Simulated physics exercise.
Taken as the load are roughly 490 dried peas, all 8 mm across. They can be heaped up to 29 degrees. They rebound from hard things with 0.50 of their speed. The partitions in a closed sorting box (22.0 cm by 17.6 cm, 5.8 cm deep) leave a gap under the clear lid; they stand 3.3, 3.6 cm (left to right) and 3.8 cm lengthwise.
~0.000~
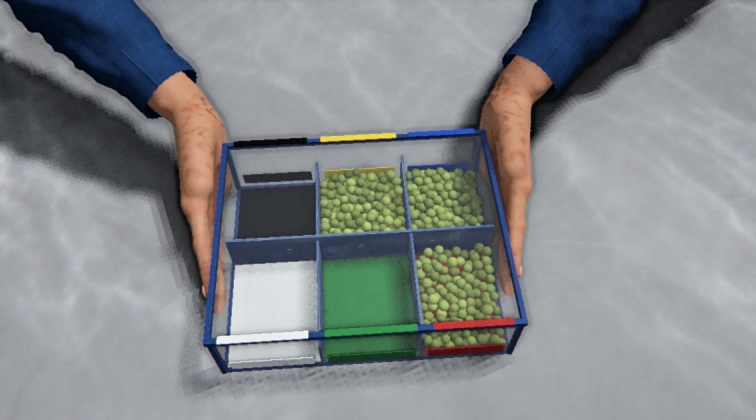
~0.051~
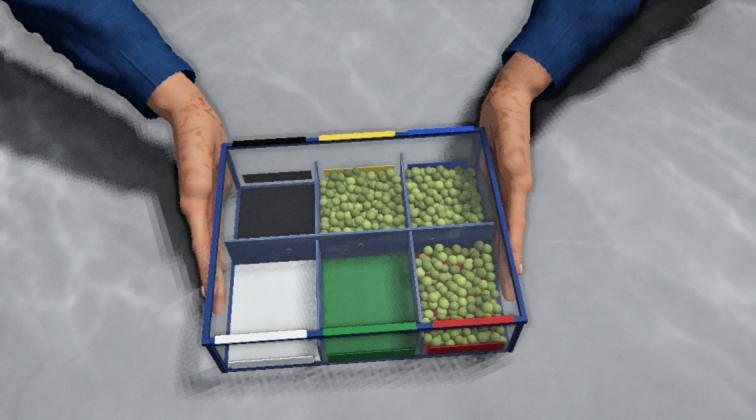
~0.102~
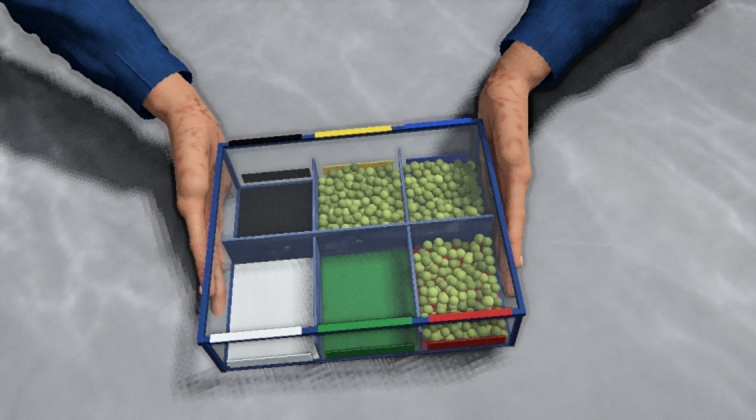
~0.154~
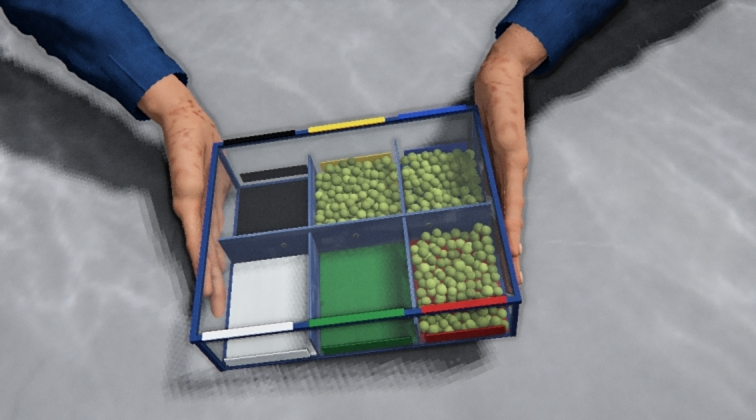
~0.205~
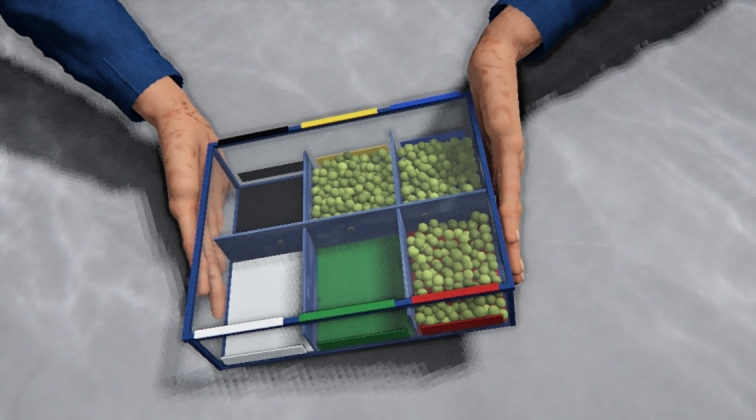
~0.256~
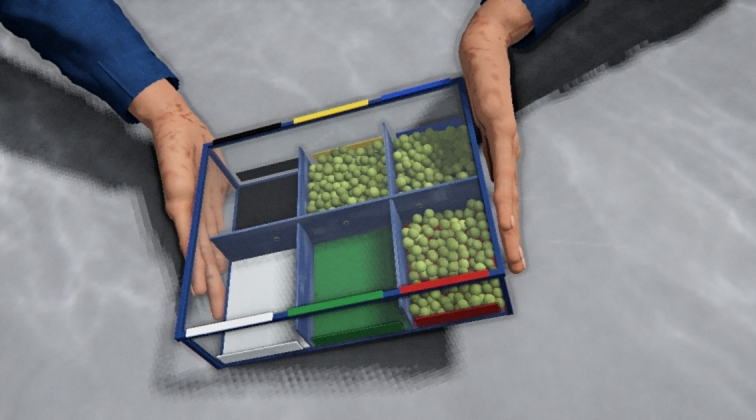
On a grey marbled surface, two hands slowly tilt a clear-lidded box of green peas.
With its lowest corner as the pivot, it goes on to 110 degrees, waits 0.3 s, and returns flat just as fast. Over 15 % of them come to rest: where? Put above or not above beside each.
Red compartment: Not above; blue compartment: Not above; green compartment: Not above; yellow compartment: Not above; white compartment: Above; black compartment: Above.
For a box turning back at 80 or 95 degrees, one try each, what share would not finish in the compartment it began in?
Around 30 and 80 in a hundred, respectively.
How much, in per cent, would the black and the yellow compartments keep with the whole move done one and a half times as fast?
In that case black would keep 70 % and yellow would keep 5 %.
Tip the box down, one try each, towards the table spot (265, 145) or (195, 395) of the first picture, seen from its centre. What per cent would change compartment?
Roughly 55 % for the first direction, roughly 95 % for the second.
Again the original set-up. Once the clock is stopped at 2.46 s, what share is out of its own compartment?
Around 100 percent.
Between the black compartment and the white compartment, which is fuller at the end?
Go with black, that one ends with more.
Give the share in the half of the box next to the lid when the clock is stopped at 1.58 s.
80 per cent, give or take.
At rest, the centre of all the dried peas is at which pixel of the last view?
When it all comes to rest, the middle is near (265, 221).
After 1.58 s, tilt 110 degrees; blue 5 %, green 5 %, yellow 20 %, white 15 %, black 55 %.
After 2.46 s, tilt 56 degrees; yellow 5 %, white 25 %, black 70 %.
After 3.35 s, tilt 0 degrees; yellow 5 %, white 25 %, black 70 %.
By 3.9 s all is still; red 0 %, blue 0 %, green 0 %, yellow 5 %, white 25 %, black 70 %.
